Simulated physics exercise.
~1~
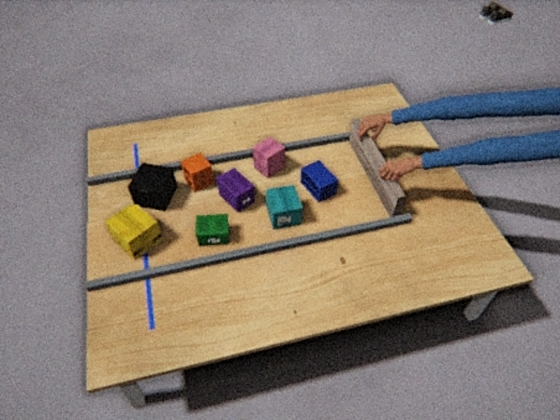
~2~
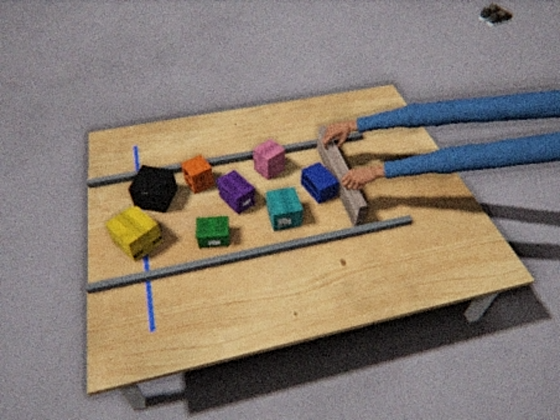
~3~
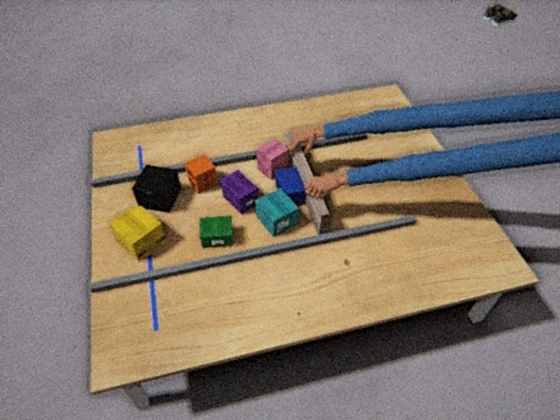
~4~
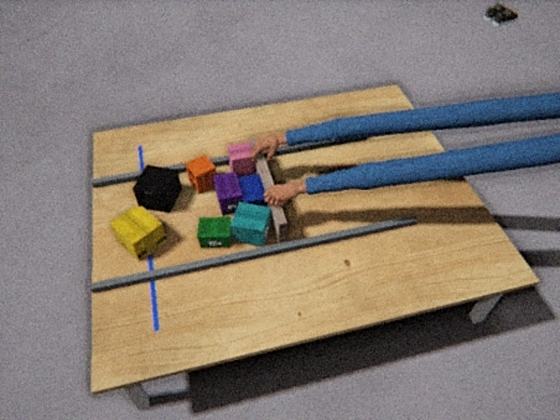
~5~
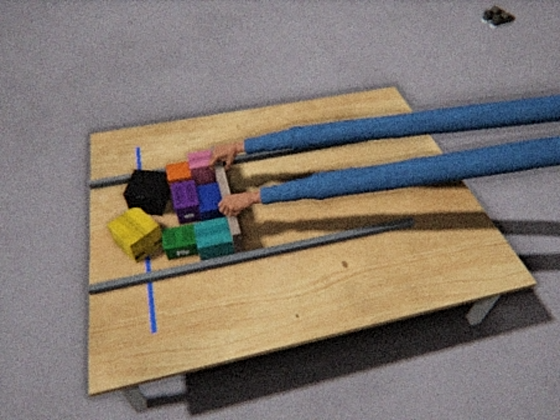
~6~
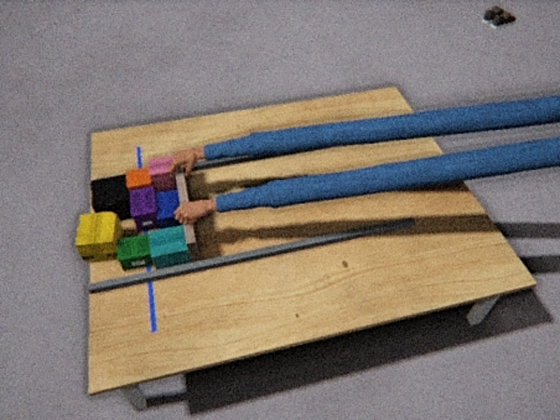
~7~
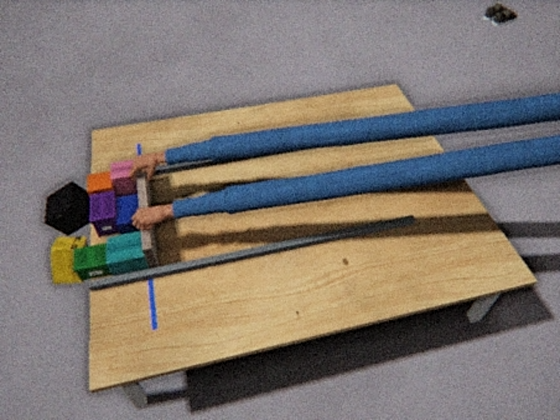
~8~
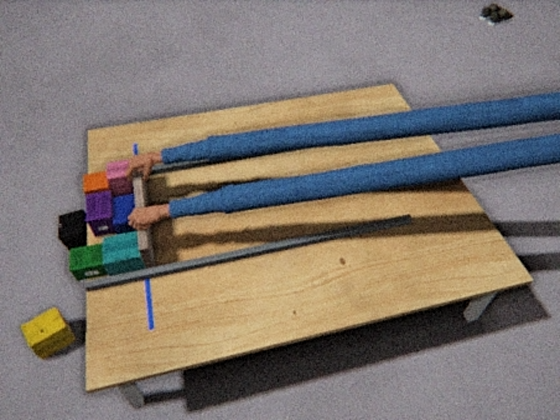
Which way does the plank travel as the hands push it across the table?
The plank travels to the left, pushing the boxes ahead of it toward the left edge of the table.
Two hands pushed a plank across a wooden table toward a blue tape line, bunching the colorful boxes together and shoving them along until the yellow box and the black crate dropped off the left edge, while the others stayed huddled there.
